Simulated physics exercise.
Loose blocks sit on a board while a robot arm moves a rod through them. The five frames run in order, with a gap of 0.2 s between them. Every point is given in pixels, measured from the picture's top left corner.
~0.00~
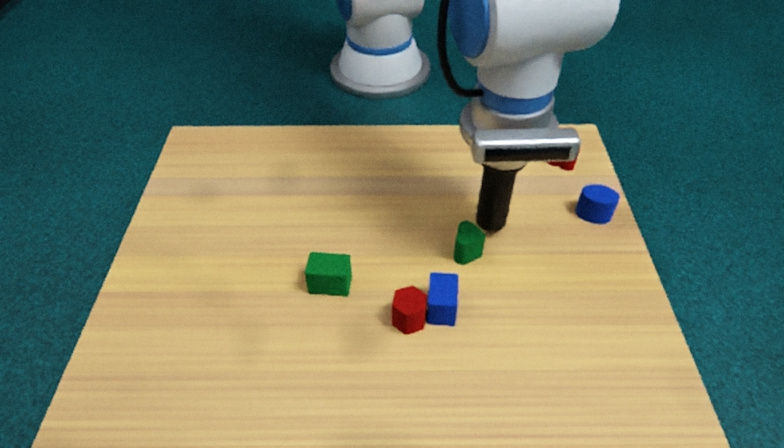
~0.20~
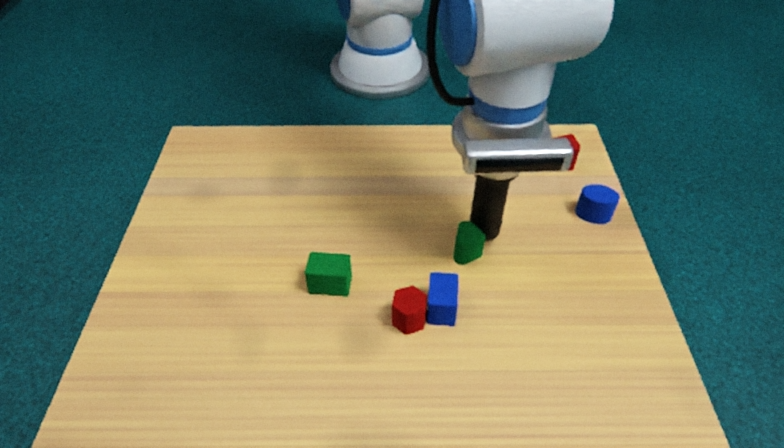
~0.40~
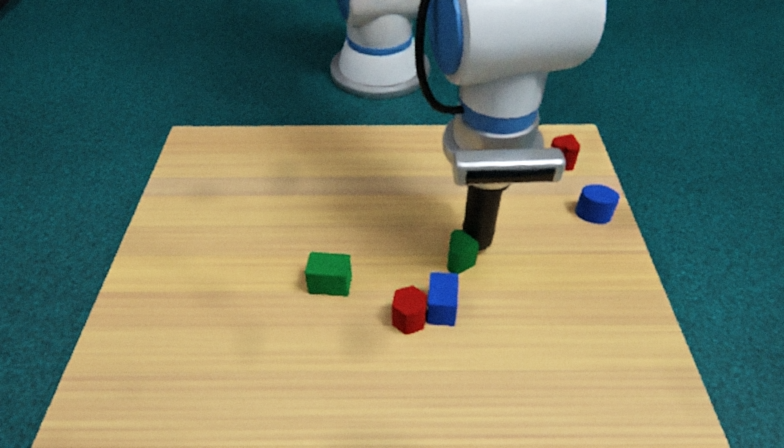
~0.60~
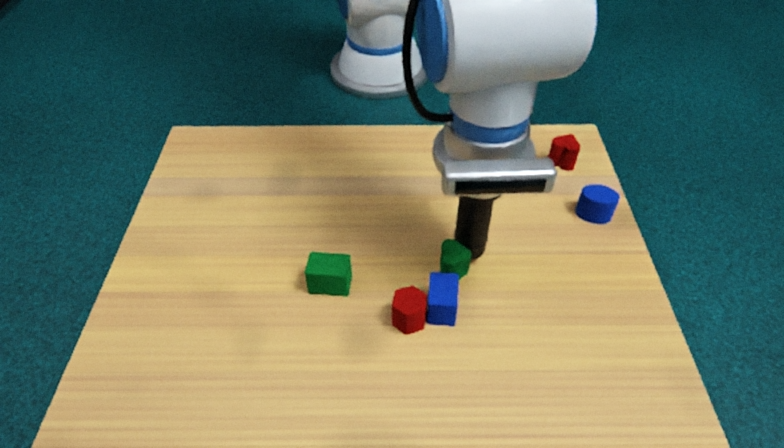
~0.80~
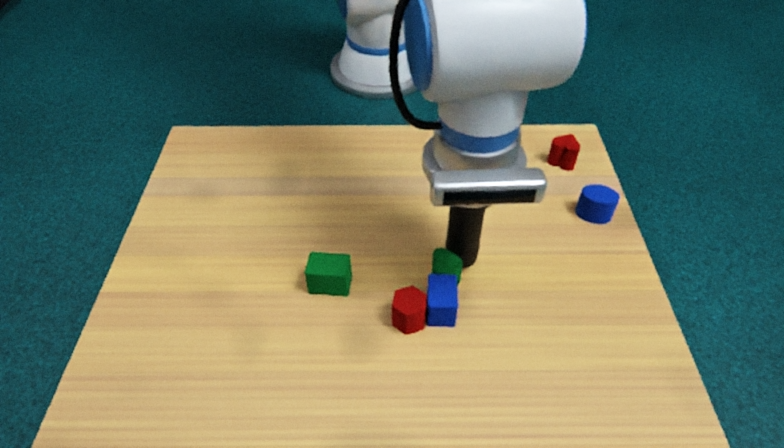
We see a robot arm above a wooden board of colored blocks, lowering its black rod toward the viewer and slightly left, pushing a small green block up close behind a blue block while the other blocks stay still.
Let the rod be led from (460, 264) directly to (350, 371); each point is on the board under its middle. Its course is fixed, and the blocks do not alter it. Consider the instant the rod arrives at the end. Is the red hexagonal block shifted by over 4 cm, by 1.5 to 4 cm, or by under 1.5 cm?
Verdict: More than 4 cm.
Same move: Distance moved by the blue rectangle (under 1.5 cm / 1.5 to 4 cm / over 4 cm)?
It gets moved 1.5 to 4 cm.
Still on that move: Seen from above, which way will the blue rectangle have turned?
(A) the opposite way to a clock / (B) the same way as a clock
The one that fits is A, the opposite way to a clock.
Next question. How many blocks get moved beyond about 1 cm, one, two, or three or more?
The count is three or more.
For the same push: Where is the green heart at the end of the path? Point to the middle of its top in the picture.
Final place: (375, 286).
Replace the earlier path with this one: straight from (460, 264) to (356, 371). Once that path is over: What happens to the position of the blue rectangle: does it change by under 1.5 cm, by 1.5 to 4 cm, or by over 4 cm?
Between 1.5 and 4 cm.
On the path given first. One third of the way, rod at (427, 289); red hexagonal block at (407, 303); blue rectangle at (444, 305), turned 25° anticlockwise; green heart at (398, 279), turned 35° clockwise.
Two thirds of the way, rod at (390, 325); red hexagonal block at (384, 343), turned 30° anticlockwise; blue rectangle at (443, 312), turned 50° anticlockwise; green heart at (375, 286), turned 85° clockwise.
At the end, rod at (349, 364); green rectangle unmoved; red hexagonal block at (373, 377), turned 85° anticlockwise; blue rectangle at (443, 312), turned 50° anticlockwise; green heart at (375, 286), turned 85° clockwise.
